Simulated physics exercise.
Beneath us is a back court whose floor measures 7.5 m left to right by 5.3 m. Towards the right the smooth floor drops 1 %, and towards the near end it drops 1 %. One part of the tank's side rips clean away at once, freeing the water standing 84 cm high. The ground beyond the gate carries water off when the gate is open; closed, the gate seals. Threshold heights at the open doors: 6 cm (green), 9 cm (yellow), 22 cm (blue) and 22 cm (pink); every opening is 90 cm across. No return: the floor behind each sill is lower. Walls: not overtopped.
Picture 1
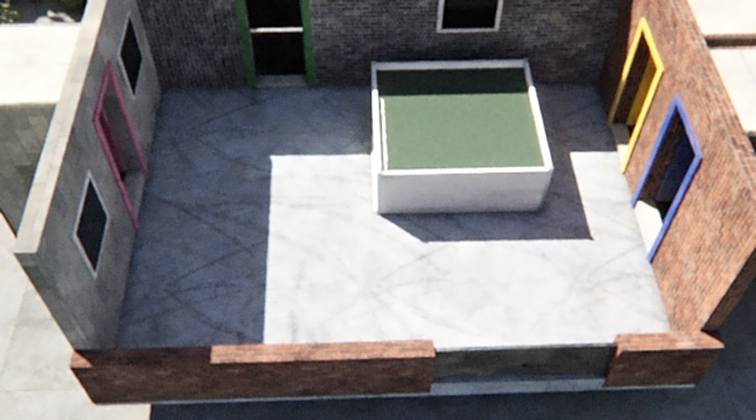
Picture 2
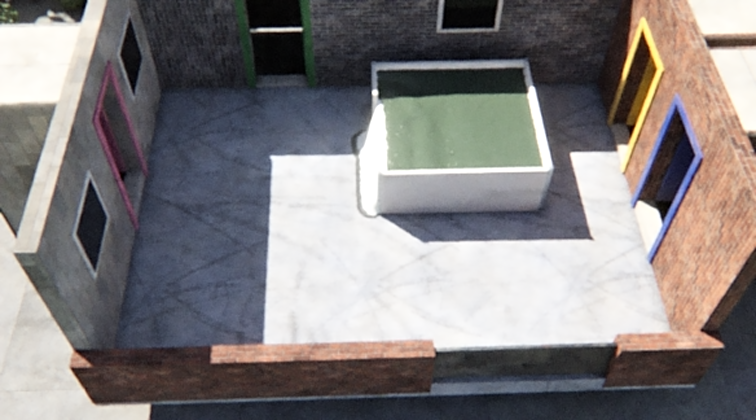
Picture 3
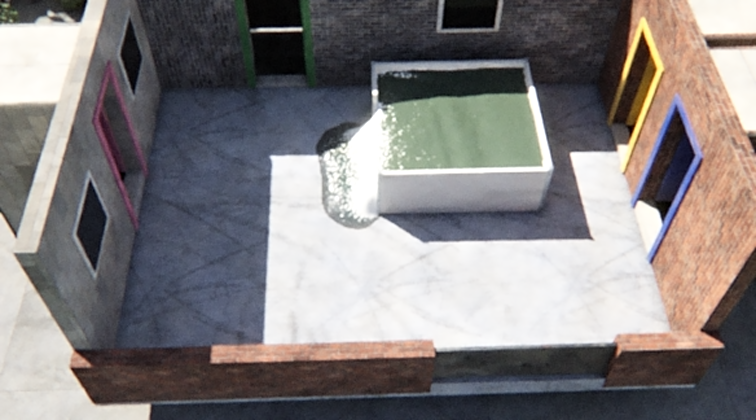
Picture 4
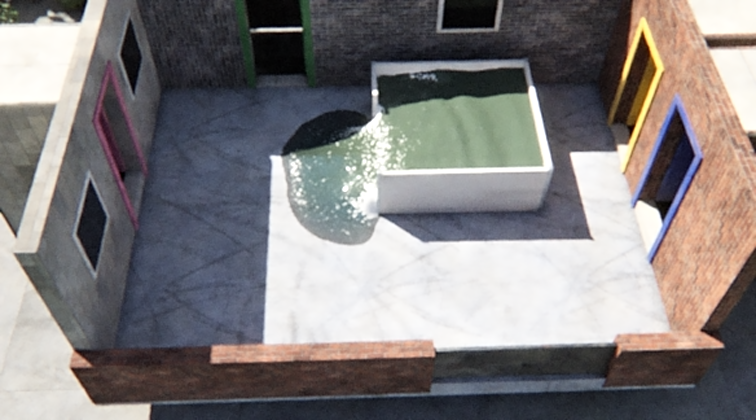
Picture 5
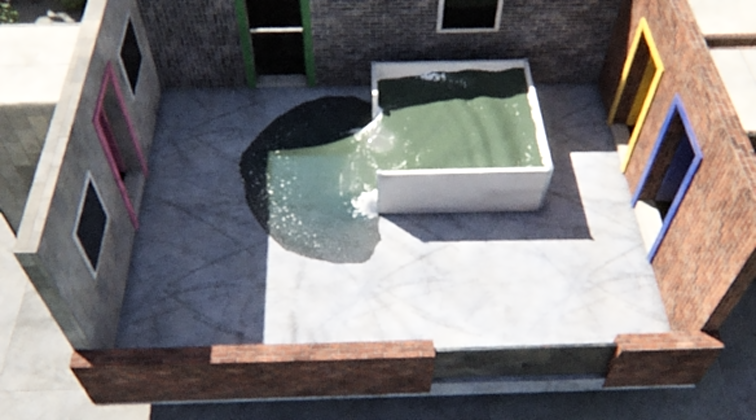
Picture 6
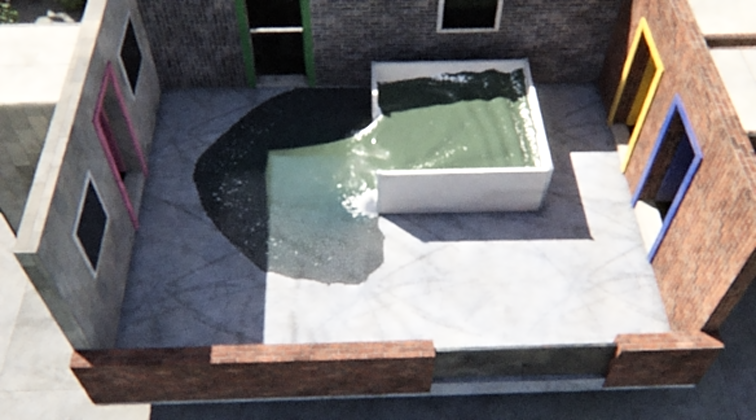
Green water pours from the left side of a white tank and spreads across the floor.
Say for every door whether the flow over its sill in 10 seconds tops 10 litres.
Result: Green door - tops it; yellow door - tops it; blue door - falls short; pink door - tops it.
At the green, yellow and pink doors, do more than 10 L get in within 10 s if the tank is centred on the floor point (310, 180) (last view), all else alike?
Lab note: Green door limit exceeded; yellow door limit exceeded; pink door limit exceeded.
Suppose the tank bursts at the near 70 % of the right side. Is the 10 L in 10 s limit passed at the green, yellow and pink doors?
So green stays lower, yellow tops it, pink stays lower.
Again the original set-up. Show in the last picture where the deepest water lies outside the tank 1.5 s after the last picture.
Close to pixel (110, 375).
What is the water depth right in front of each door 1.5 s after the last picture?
Centimetres: Green 4 / yellow 0 / blue 0 / pink 38.
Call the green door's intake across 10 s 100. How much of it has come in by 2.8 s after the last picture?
About 15 per cent.
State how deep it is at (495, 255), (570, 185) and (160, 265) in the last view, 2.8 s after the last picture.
Depths in turn: Roughly 0, 0 and 25 centimetres.
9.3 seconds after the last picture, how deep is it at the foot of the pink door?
It's some 9.0 centimetres deep.
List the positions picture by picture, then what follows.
Still water, 84 cm deep, in the tank at (457, 117), in the first frame.
The front is at (375, 216), 0.9 m from the gap at (379, 157); 0.4 m2 of floor is under water; 84 cm left at the back of the tank, in the second frame.
Water pours out at (379, 160) and has run 1.1 m, to (347, 222); typically 14 cm deep outside, 84 cm at the tank's back, in the third frame.
The front is at (290, 146), 1.5 m from the gap at (379, 162); 3.0 m2 of floor is under water; 84 cm left at the back of the tank, in the fourth frame.
Water pours out at (379, 162) and has run 2.1 m, to (248, 155); typically 8 cm deep outside, 83 cm at the tank's back, in the fifth frame.
Water pours out at (379, 162) and has run 2.8 m, to (202, 165); typically 6 cm deep outside, 74 cm at the tank's back, in the sixth frame.
Then, 0.7 s after the last picture water covers 45 % of the floor and is deepest (42 cm) near (365, 179); green door 9 cm at the sill, 2 L in, yellow door not reached, blue door not reached, pink door 38 cm at the sill, 27 L in.
Then, 1.5 s after the last picture water covers 50 % of the floor and is deepest (62 cm) near (110, 375); green door 4 cm at the sill, 6 L in, yellow door not reached, blue door not reached, pink door 38 cm at the sill, 87 L in.
Then, 2.8 s after the last picture water covers 50 % of the floor and is deepest (36 cm) near (112, 363); green door 14 cm at the sill, 16 L in, yellow door not reached, blue door not reached, pink door 27 cm at the sill, 152 L in.
Then, 5.3 s after the last picture water covers 90 % of the floor and is deepest (24 cm) near (668, 360); green door 12 cm at the sill, 83 L in, yellow door not reached, blue door 15 cm at the sill, 0 L in, pink door 16 cm at the sill, 159 L in.
Then, 9.3 s after the last picture water covers 100 % of the floor and is deepest (24 cm) near (590, 87); green door 5 cm at the sill, 105 L in, yellow door 18 cm at the sill, 33 L in, blue door 15 cm at the sill, 0 L in, pink door 9 cm at the sill, 160 L in.
